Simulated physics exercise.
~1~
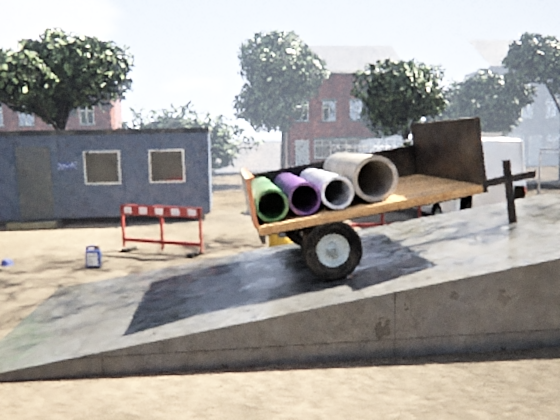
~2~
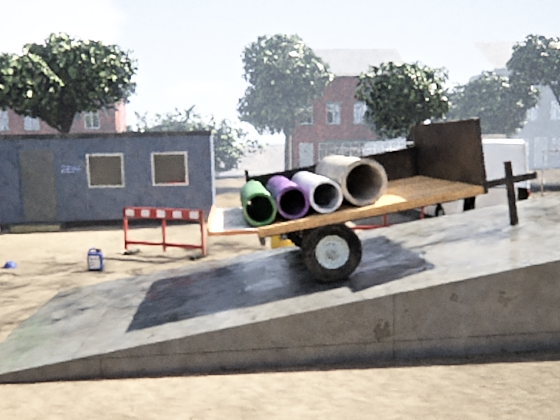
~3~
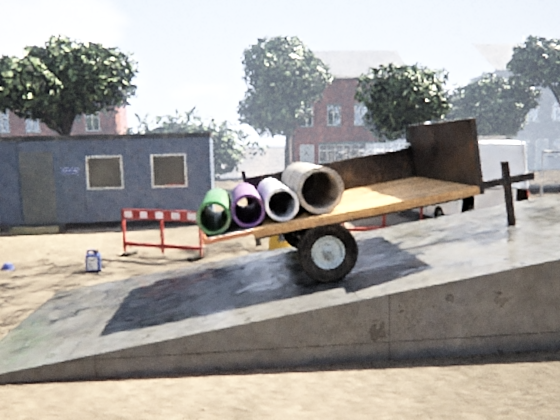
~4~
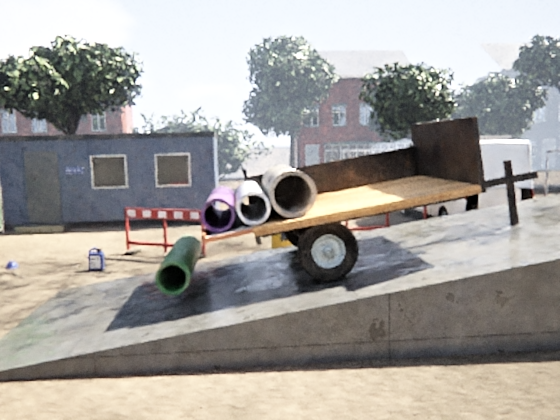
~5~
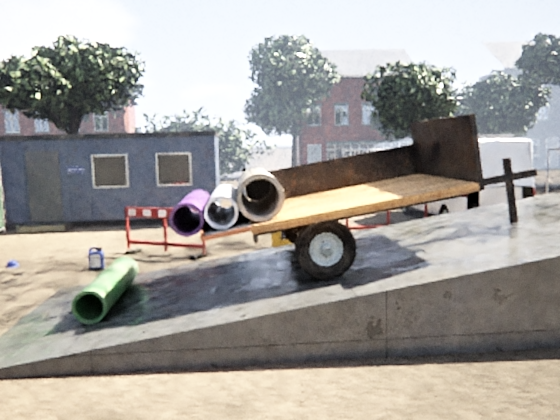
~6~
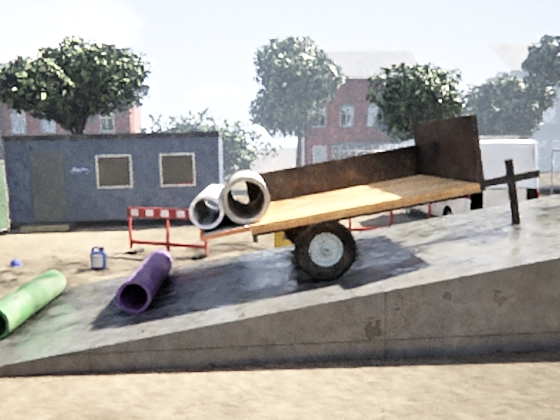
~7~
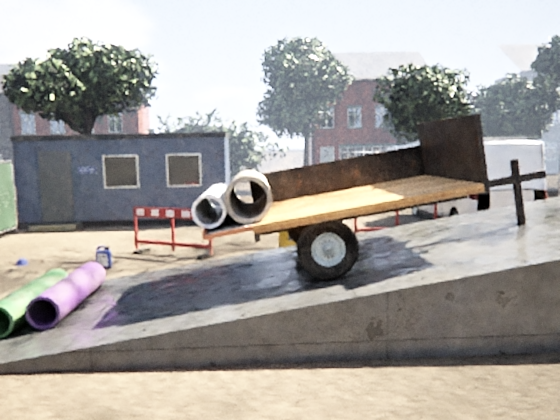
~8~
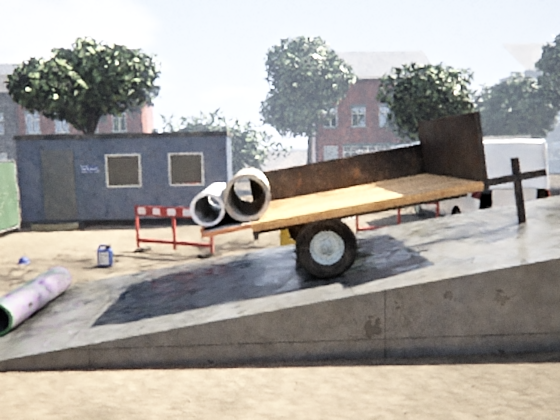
Four pipes, one green, one purple and two pale grey, lie side by side on the wooden bed of a trailer parked on a concrete ramp, seen from the side with a blue cabin, a red and white barrier and trees behind. The tailgate at the left swings down, and the pipes roll left toward it. The green pipe drops off the edge first and rolls down the slope. The purple one follows, landing on the ramp and rolling down until it reaches the green pipe at the far left. The two grey pipes stay resting on the lowered tailgate.
